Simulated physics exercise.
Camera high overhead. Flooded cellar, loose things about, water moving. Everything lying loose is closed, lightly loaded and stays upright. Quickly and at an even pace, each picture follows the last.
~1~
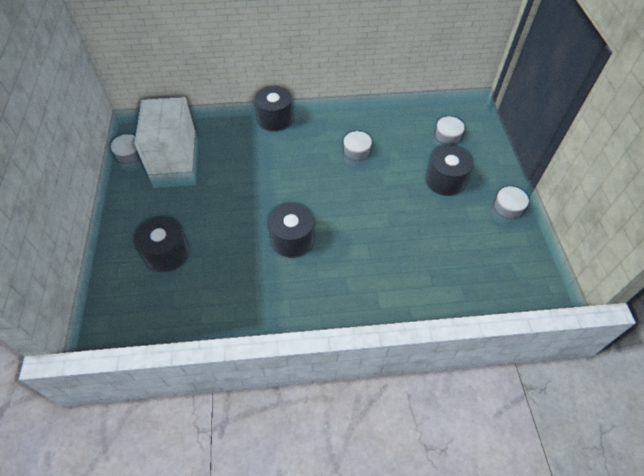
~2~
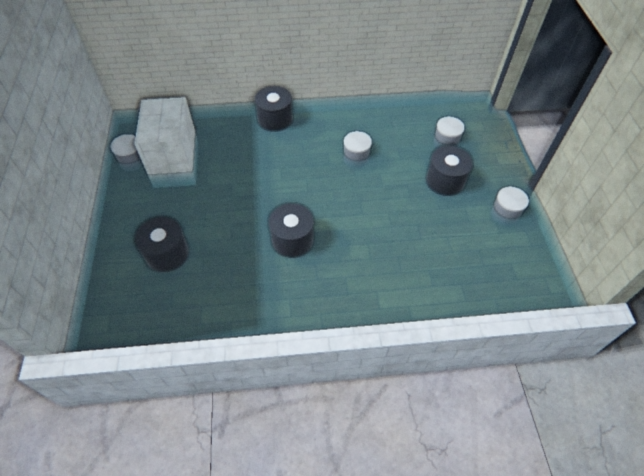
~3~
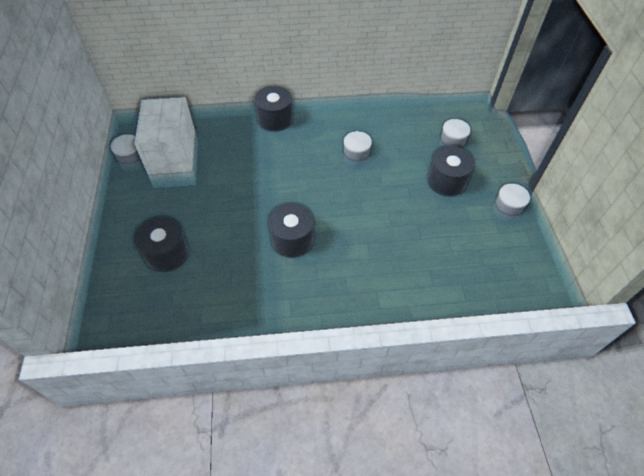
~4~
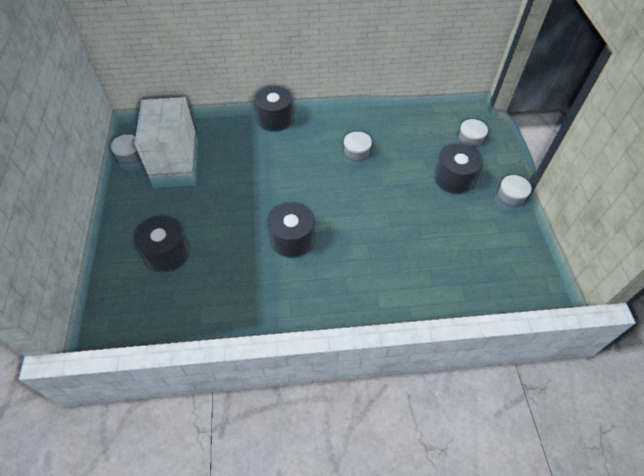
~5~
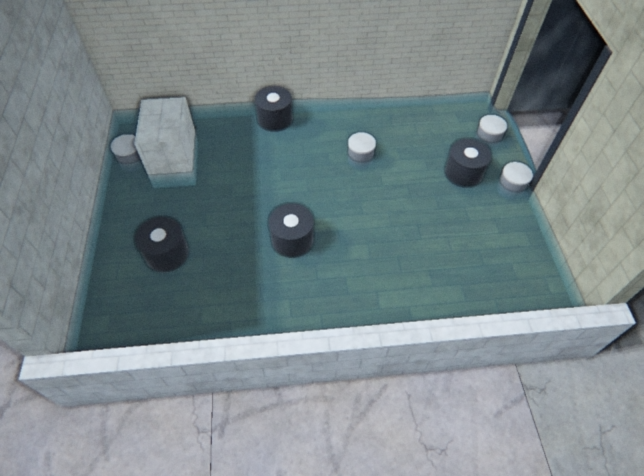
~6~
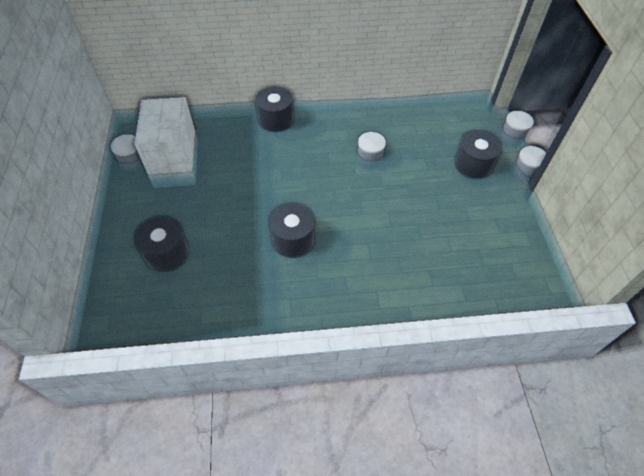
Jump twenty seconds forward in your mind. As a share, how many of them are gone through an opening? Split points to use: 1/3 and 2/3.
2/3 or more.
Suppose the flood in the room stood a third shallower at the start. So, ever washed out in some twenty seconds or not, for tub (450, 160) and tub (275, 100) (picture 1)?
Escapes, escapes.
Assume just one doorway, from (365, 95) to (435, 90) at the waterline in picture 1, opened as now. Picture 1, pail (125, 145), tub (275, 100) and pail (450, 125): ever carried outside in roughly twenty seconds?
Ordered result: Retained / exited / exited.
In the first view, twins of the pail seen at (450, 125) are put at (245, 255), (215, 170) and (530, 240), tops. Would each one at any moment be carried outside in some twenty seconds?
One after the other: Stays, left behind, gone.
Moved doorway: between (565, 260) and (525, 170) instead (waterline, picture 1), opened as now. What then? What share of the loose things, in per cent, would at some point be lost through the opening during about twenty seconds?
Roughly 60 in a hundred.
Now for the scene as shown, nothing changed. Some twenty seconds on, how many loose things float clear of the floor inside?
1 of them.
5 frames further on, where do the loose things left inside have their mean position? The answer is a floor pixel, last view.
Centre estimate: Around (283, 184).
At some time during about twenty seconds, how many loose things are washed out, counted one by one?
I count 6 of them.
A moment on, 3 of 8 are out; 5 afloat.
Next, 4 of 8 are out; 4 afloat.
Later, 6 of 8 are out; 1 afloat.
In the end, 6 of 8 are out; 1 afloat.
